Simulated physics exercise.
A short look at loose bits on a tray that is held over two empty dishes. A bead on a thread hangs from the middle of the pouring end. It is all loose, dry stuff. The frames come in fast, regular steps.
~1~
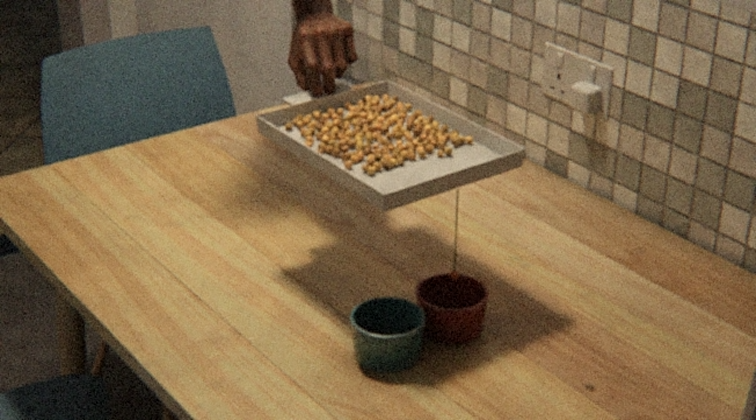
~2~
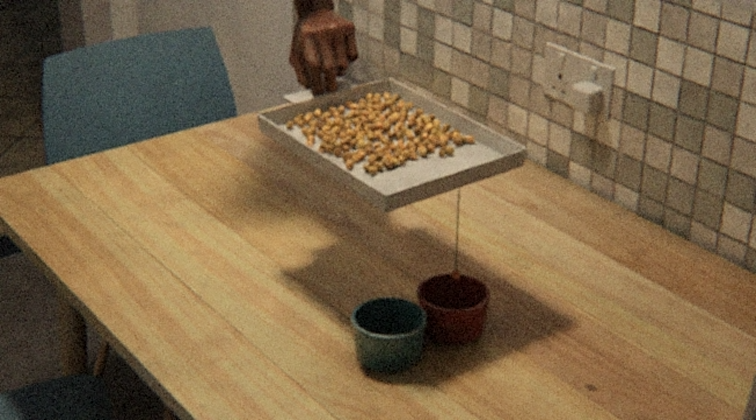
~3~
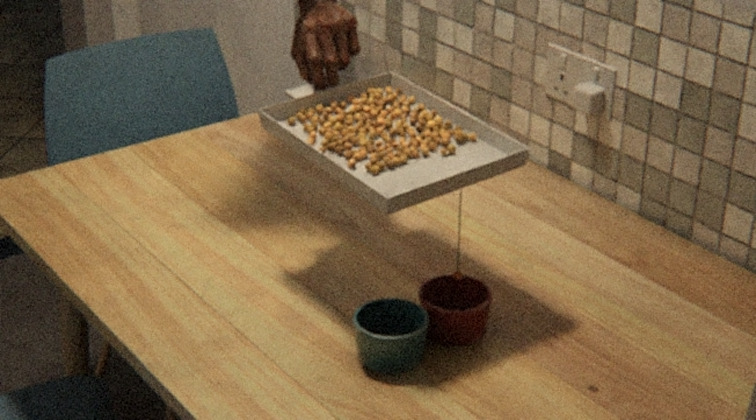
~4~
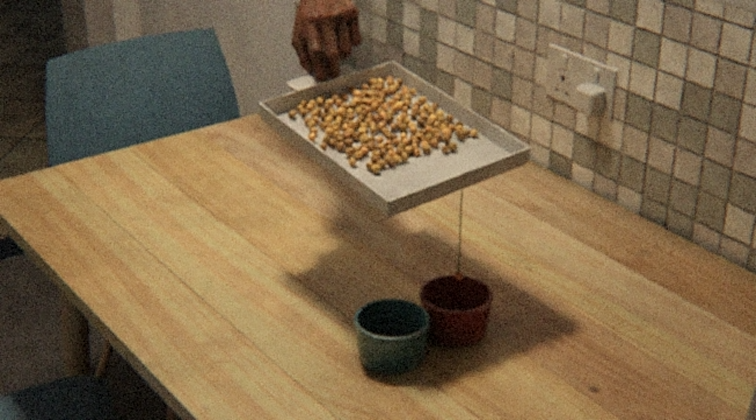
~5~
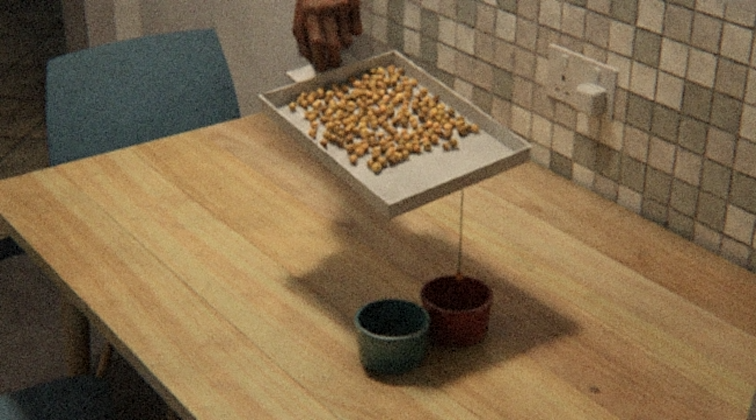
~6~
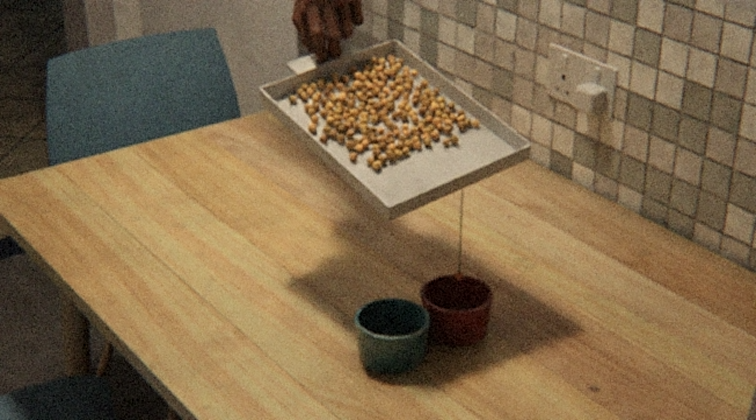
A hand gradually raising the far end of a tray of dried chickpeas above a green dish and a red dish.
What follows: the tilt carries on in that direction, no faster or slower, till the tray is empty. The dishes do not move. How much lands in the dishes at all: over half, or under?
In the dishes lies the larger part of it.
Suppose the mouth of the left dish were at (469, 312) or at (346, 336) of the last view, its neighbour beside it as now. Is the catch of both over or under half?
One: The smaller part. Two: Most of it.
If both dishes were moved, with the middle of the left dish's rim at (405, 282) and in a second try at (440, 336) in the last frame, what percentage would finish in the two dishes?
About 0 and 20 per cent.
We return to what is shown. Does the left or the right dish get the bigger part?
It is the left dish.
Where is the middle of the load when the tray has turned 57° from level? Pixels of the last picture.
At about (409, 170).
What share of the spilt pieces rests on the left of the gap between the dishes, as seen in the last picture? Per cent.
It comes to 20 per cent or so.
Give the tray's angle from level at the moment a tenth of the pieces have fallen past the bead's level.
At some 95 degrees.
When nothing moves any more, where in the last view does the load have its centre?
At about (401, 341).
Soon, tray tipped steeply; nearly all on the tray; a stray few in the left dish; a stray few in the air.
A while on, tray tipped right over; most on the tray; a small part in the left dish; a stray few outside both; a small part in the air.
Towards the end, tray tipped past a quarter turn; most in the left dish; a stray few in the right dish; about a quarter outside both.
Finally, tray tipped past a quarter turn; most in the left dish; a stray few in the right dish; about a quarter outside both.
